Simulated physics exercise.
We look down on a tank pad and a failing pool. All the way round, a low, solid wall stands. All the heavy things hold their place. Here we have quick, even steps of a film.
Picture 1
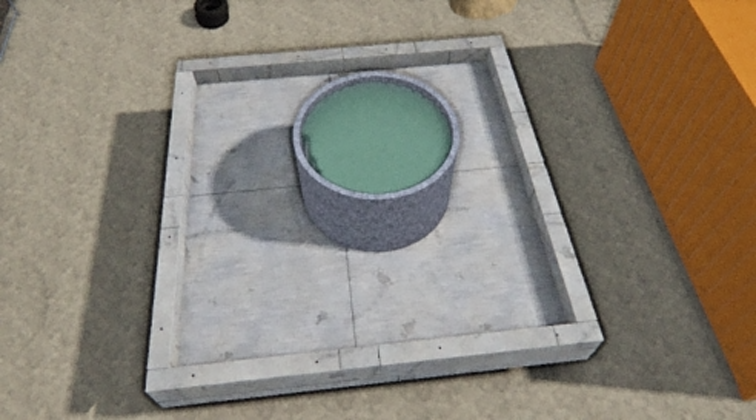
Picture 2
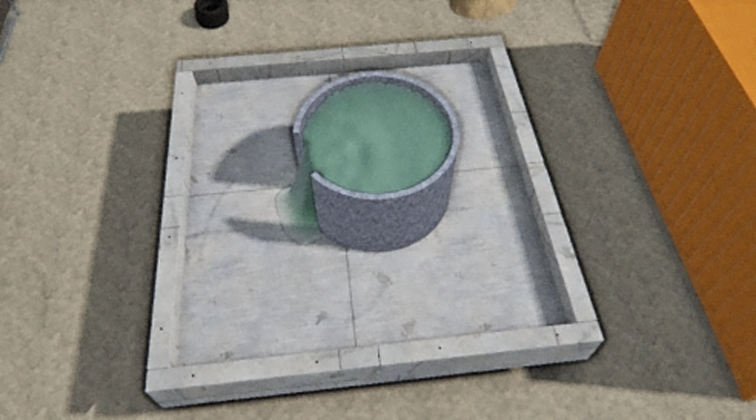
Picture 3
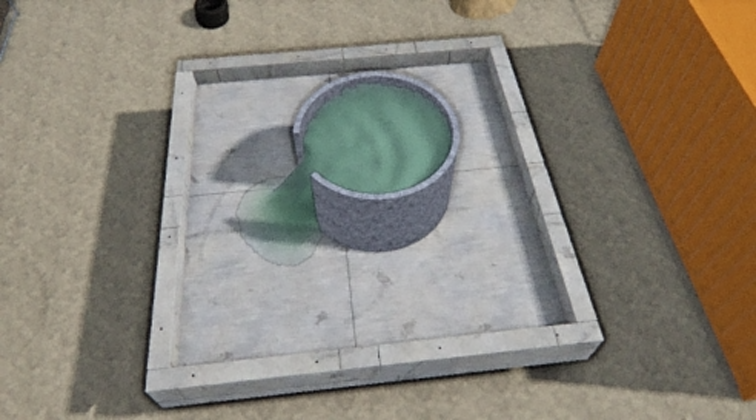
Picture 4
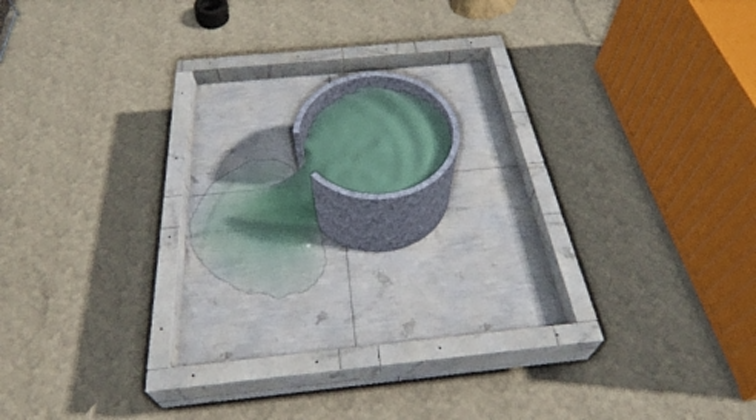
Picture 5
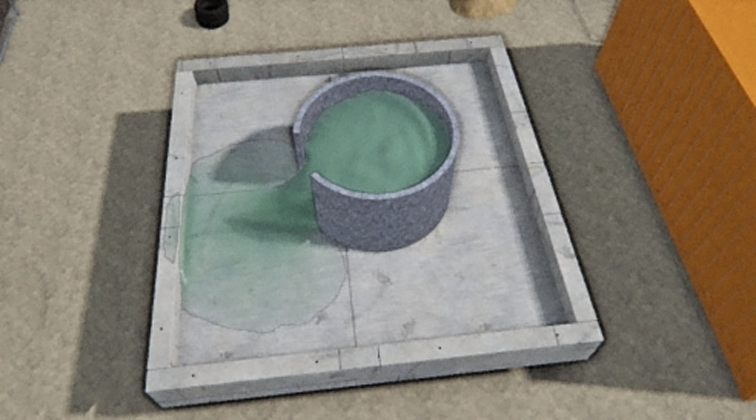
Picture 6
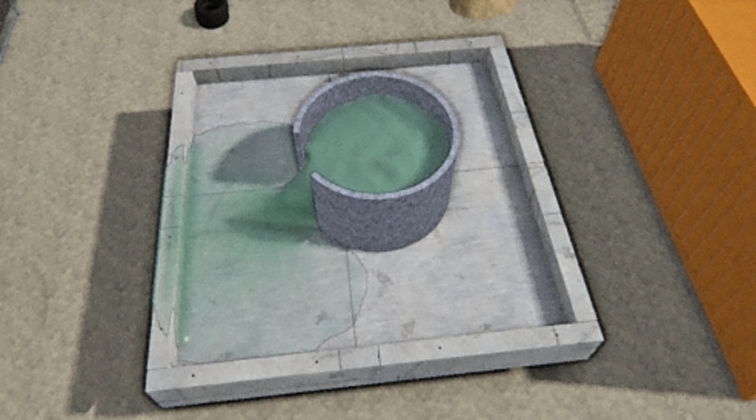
Green water pours from a gap in the round pool and spreads across the walled pad's left side.
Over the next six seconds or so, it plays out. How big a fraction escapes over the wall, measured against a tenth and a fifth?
Out of it all, the share that escapes lands from a tenth up to a fifth.
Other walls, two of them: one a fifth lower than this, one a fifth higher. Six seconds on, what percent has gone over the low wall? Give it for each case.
Around 22 percent for the first try and around 8 percent for the second, I'd say.
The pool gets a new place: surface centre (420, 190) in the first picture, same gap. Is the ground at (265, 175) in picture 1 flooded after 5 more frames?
Swamped.
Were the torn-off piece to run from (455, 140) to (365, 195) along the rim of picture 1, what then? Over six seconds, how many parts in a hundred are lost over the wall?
My estimate is near 22 percent.
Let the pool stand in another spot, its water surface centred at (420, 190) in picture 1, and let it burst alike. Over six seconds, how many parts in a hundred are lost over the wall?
12 %.
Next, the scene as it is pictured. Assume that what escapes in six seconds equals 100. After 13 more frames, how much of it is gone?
About 90 %.
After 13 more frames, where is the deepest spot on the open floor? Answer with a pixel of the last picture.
Somewhere near (179, 375).
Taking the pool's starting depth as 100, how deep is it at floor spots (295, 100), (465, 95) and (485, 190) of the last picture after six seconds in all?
Around 6, 14 and 10 %.
A moment on, water covers 35 % of the floor; the low wall has let 1 % over.
Next, water covers 40 % of the floor; the low wall has let 4 % over.
Then, water covers 55 % of the floor; the low wall has let 12 % over.
Later, water covers 80 % of the floor; the low wall has let 13 % over.
In the end, water covers 80 % of the floor; the low wall has let 13 % over.
